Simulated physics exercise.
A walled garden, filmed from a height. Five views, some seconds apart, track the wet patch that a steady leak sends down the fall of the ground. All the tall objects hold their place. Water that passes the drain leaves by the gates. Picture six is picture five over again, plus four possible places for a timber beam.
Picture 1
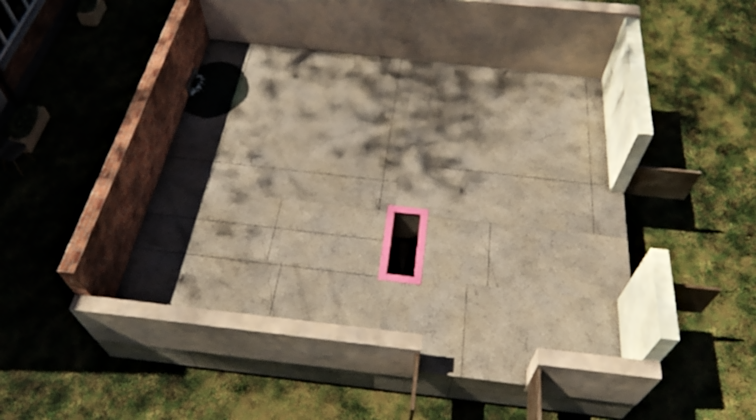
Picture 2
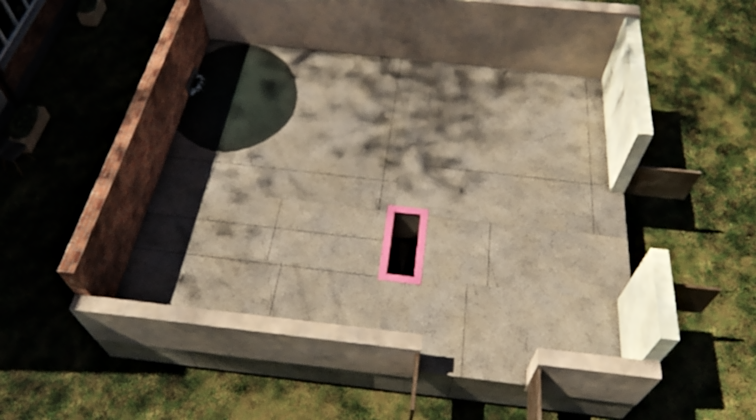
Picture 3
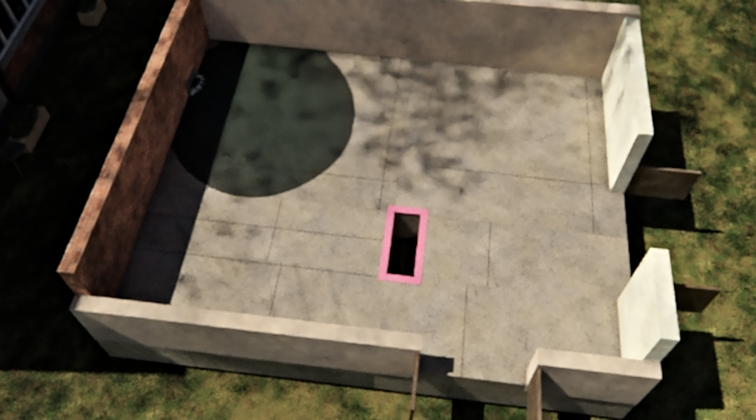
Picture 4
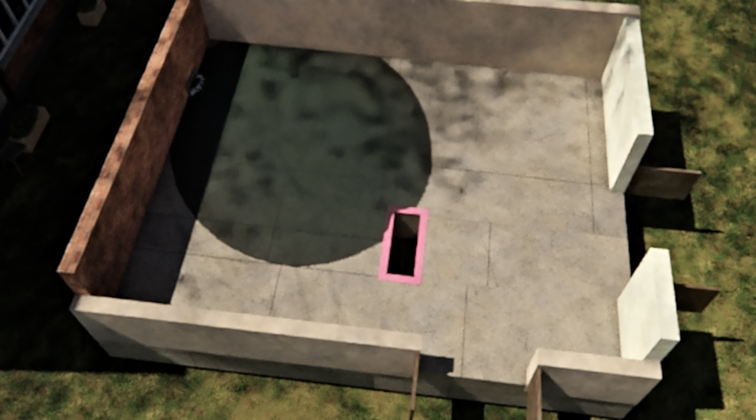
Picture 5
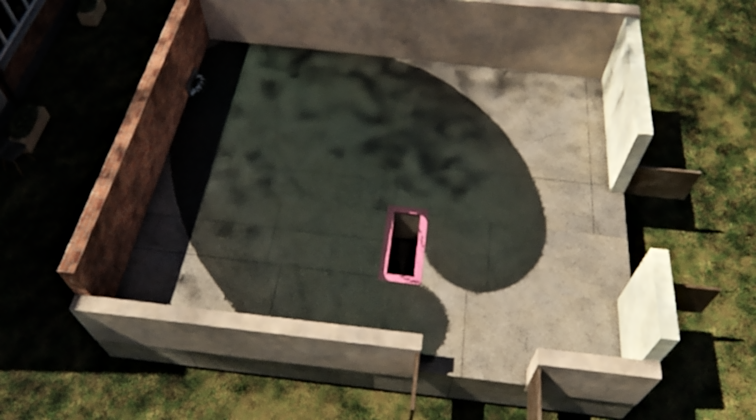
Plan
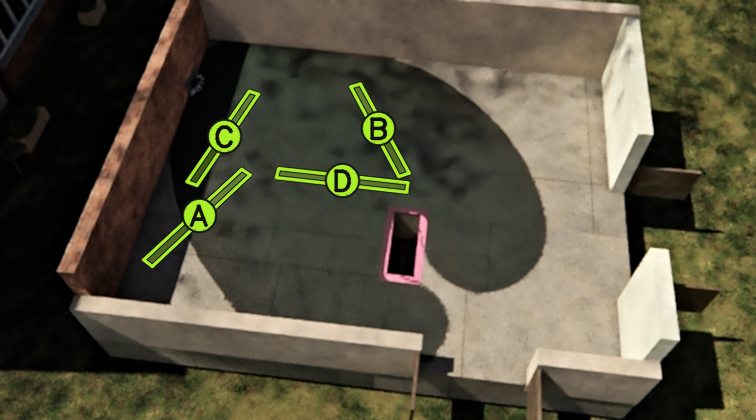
Dark water spreads from the upper left across a walled yard and surrounds a pink-edged opening.
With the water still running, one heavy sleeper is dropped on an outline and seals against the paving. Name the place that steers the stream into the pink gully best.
Position B does it best.
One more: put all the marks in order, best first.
The order is B, A, C, D.
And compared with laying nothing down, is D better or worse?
It is worse.
In lime, A from (147, 263) to (245, 172); B from (355, 85) to (404, 174); C from (191, 183) to (253, 92); D from (277, 173) to (407, 187).
With A, about 31 % of the stream goes into the pink gully, about 68 % out by the gates.
With B, about 45 % of the stream goes into the pink gully, about 55 % out by the gates.
With C, about 12 % of the stream goes into the pink gully, about 88 % out by the gates.
With D, about 3 % of the stream goes into the pink gully, about 97 % out by the gates.
